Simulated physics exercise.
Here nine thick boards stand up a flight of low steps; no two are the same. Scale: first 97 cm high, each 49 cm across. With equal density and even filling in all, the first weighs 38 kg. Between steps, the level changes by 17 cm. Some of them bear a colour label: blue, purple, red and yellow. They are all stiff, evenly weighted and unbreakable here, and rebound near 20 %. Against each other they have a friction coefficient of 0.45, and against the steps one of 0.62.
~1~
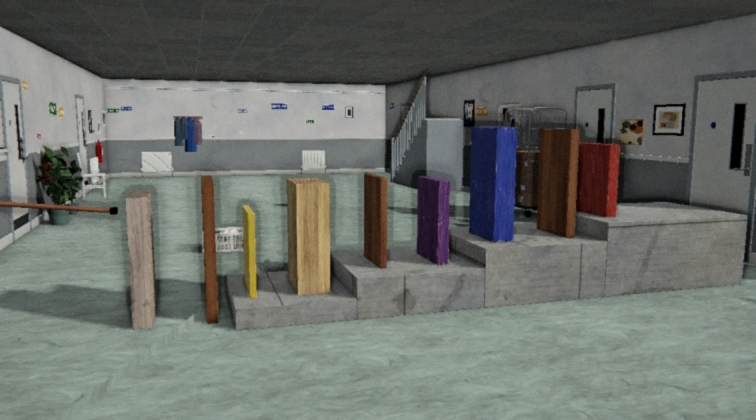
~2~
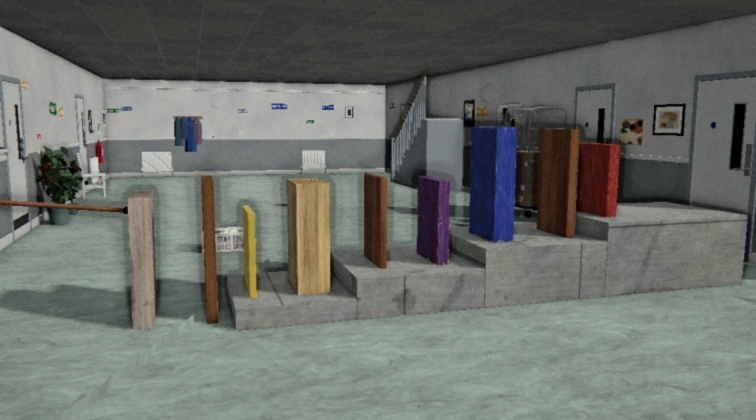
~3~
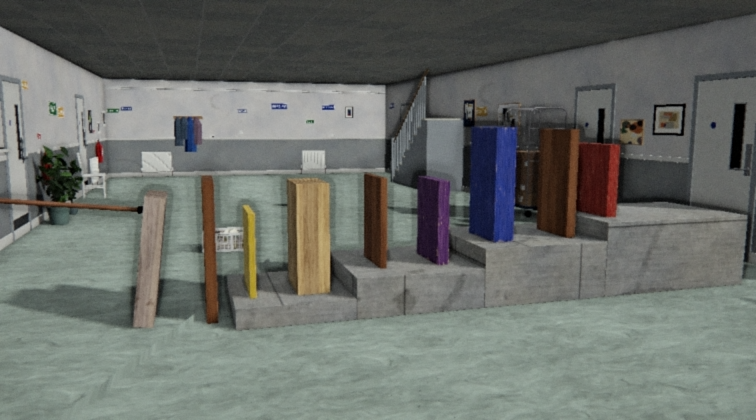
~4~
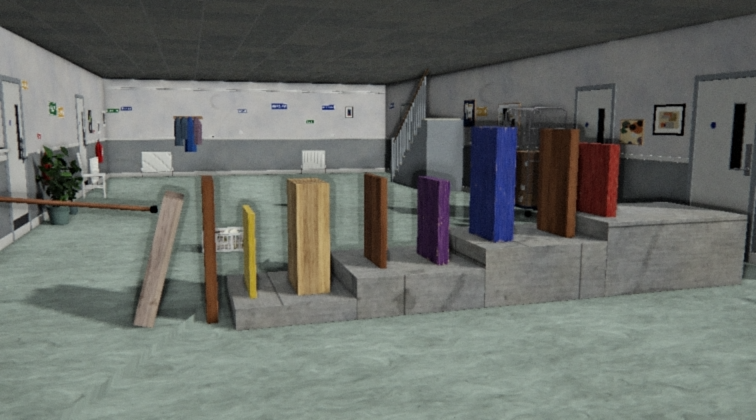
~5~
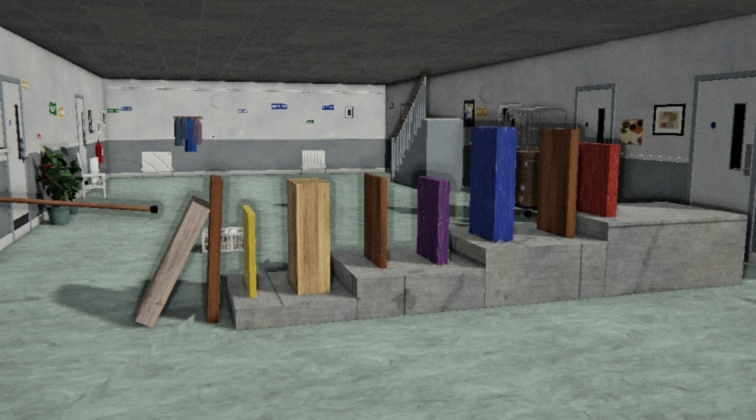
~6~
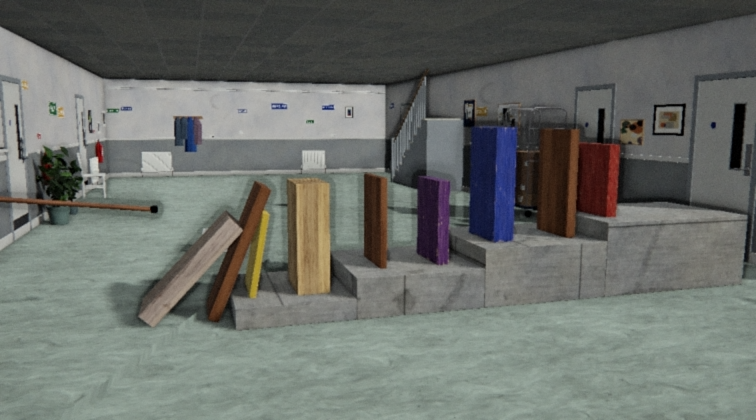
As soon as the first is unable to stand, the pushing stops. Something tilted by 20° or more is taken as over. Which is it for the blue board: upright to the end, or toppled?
Toppled.
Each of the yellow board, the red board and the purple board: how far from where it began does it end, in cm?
So yellow shifts 30 cm, red shifts 50 cm and purple shifts 30 cm.
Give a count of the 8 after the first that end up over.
Count: 8.
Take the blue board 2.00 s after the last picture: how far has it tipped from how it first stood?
Its tilt comes to about 70° at that moment.
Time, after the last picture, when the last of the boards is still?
At roughly 2.5 seconds.
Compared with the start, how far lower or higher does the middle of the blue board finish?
Height change: About 25 cm lower.
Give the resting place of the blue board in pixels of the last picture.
It ends up at about (546, 207) in the last picture.
Then, 0.34 s later than the last frame, 2 of the 8 other boards over; blue board unmoved; yellow board tilted 43°.
Then, 0.90 s later than the last frame, 5 of the 8 other boards over; blue board unmoved; yellow board tilted 58°.
Then, 2.00 s later than the last frame, 8 of the 8 other boards over; blue board tilted 66°; purple board tilted 60°.
When it is over, 8 of the 8 other boards over; blue board tilted 71°; red board lying flat; purple board tilted 61°. Not one is left standing. In pixels of the last frame, middles, blue board near (546, 207), red board near (632, 207).
